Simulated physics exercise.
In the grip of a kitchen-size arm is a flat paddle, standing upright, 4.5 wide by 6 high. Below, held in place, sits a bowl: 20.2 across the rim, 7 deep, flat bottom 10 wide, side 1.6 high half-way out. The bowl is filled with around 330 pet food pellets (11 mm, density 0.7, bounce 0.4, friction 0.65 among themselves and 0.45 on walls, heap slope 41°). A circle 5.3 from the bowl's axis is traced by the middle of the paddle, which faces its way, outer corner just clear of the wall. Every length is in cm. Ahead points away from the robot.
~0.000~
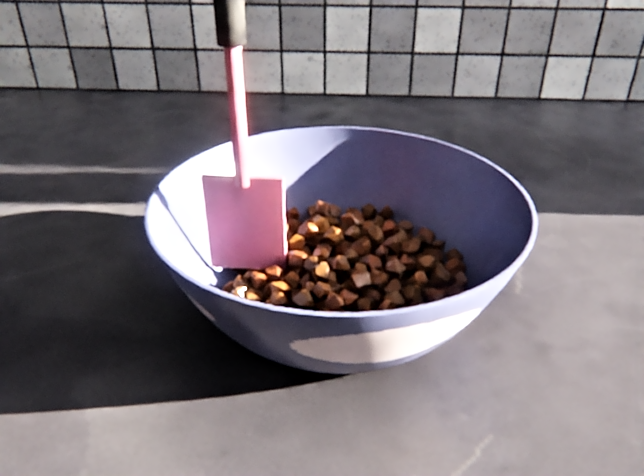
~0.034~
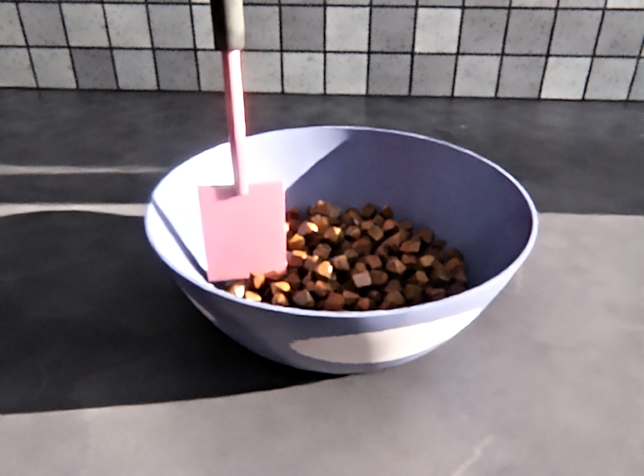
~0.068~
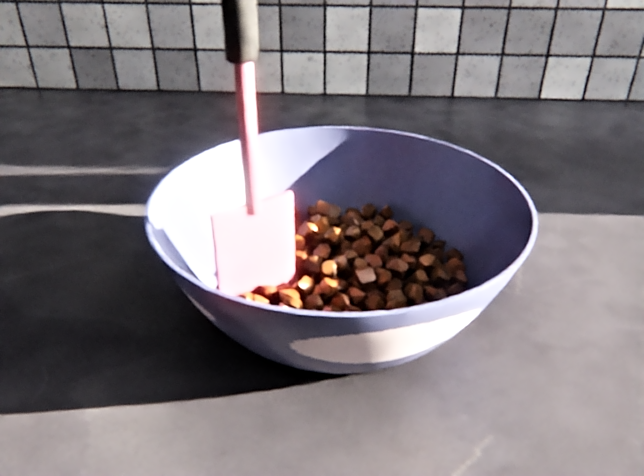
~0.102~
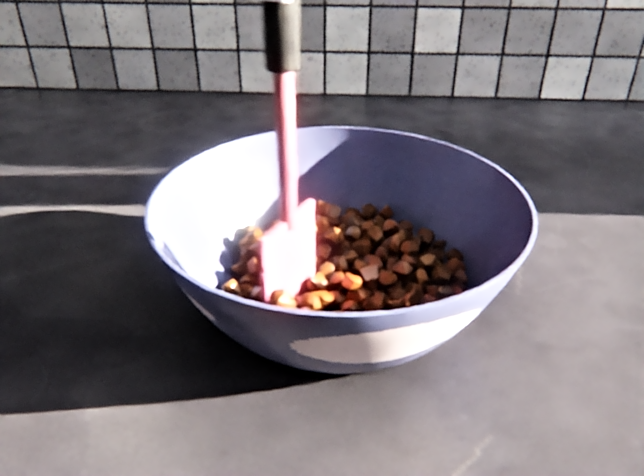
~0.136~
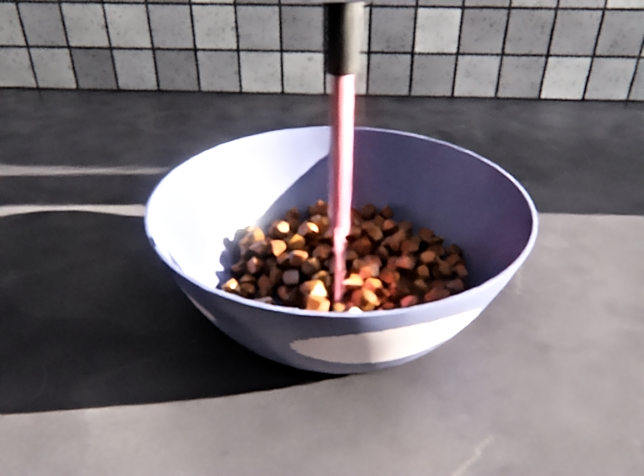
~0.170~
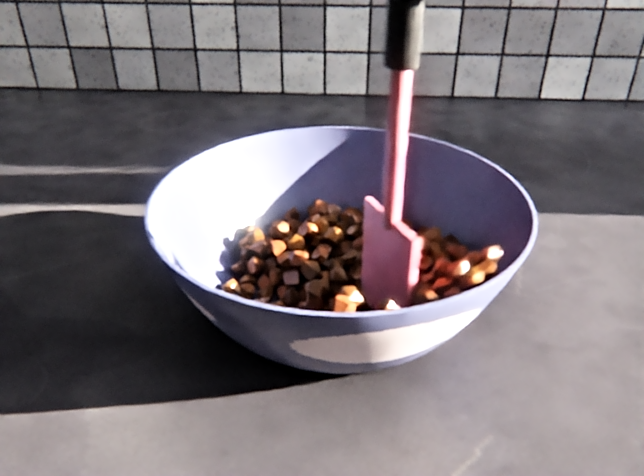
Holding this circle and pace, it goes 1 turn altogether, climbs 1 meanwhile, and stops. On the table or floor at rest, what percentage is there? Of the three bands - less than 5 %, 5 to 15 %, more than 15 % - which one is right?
The right band is 5 to 15 %.
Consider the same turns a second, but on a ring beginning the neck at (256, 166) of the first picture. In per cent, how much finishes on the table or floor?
Close to 5 in a hundred.
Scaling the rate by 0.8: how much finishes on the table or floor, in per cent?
It would come to around 5 percent.
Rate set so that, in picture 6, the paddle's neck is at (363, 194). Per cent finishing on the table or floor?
About 5 per cent.
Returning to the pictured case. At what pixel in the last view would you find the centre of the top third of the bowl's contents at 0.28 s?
Roughly pixel (413, 198).
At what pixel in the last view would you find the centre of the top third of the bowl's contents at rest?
In the final view it lies around (275, 286).
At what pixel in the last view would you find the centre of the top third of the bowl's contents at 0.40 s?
I'd say about (270, 194).
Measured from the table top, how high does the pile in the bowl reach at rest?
Around 5.5 cm above the table.
After 0.28 s, 209° round, highest piece 9 above the table; 327 in the bowl, 4 in flight or on the tool.
After 0.40 s, 299° round, highest piece 11 above the table; 314 in the bowl, 3 on the table or floor, 14 in flight or on the tool.
After 0.65 s, 0° round, highest piece 5 above the table; 301 in the bowl, 30 on the table or floor.
After 1.35 s, 0° round, highest piece 5 above the table; 301 in the bowl, 30 on the table or floor.
In the end, 301 in the bowl, 30 on the table or floor. That is 9 % on the table or floor.
